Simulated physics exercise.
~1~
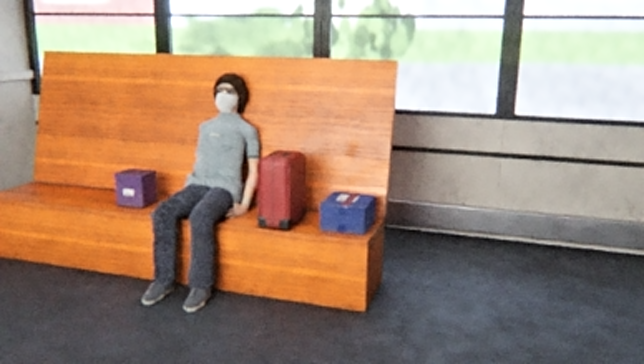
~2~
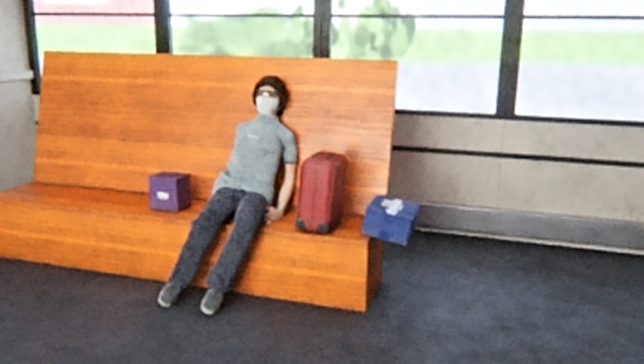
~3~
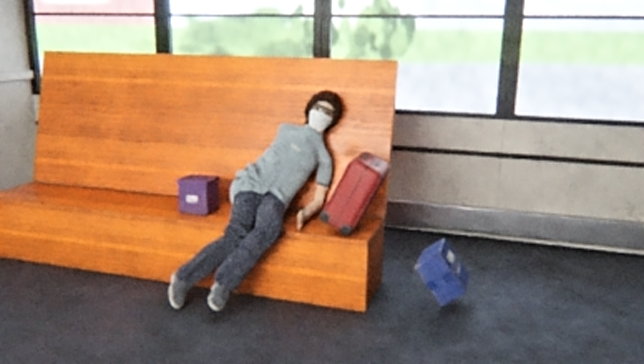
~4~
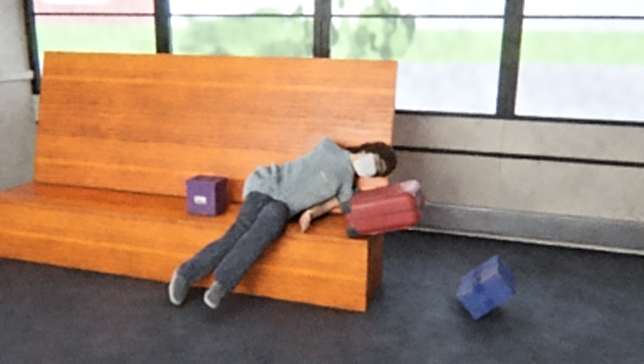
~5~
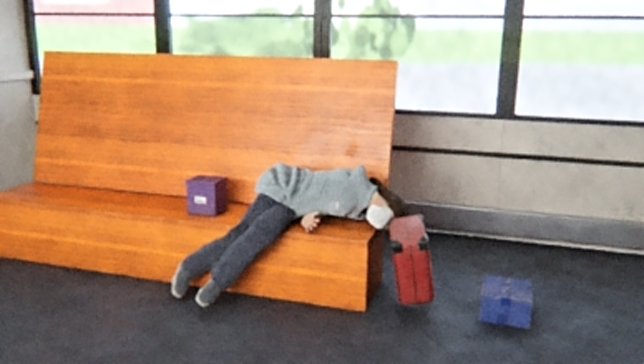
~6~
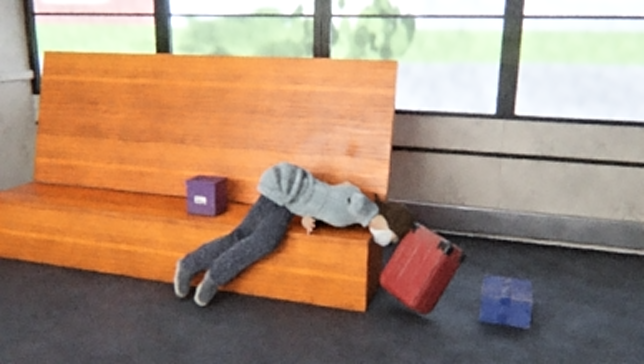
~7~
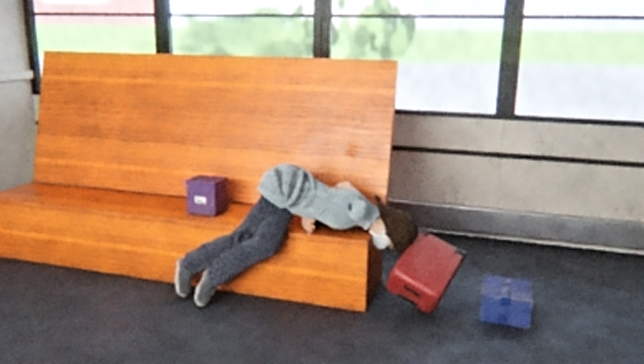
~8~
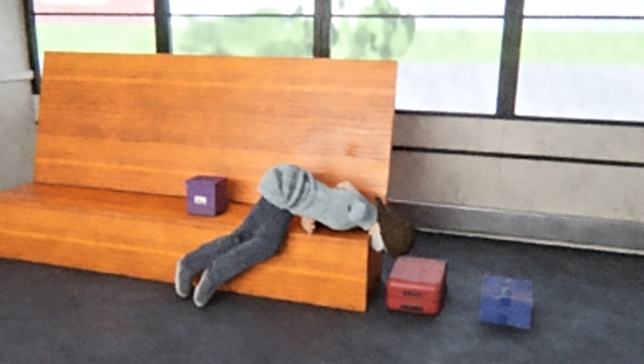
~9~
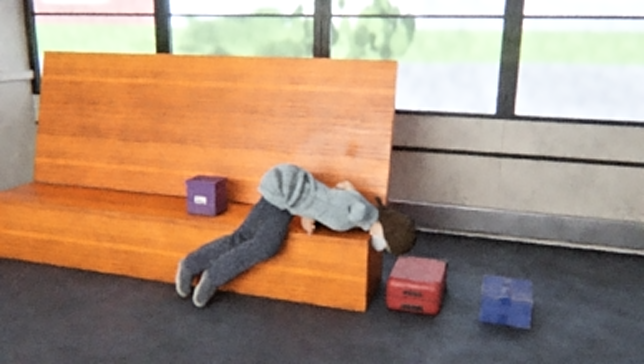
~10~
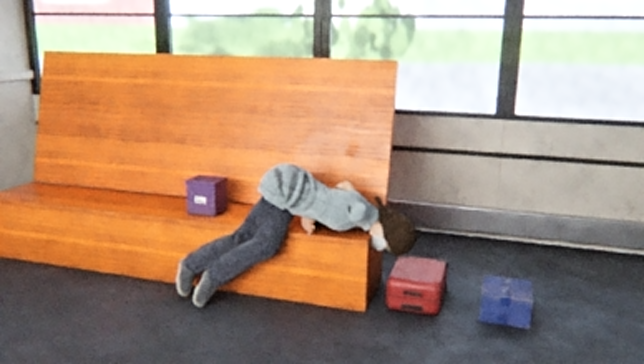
A masked person slumps right along an orange bench as red and blue cases fall off.
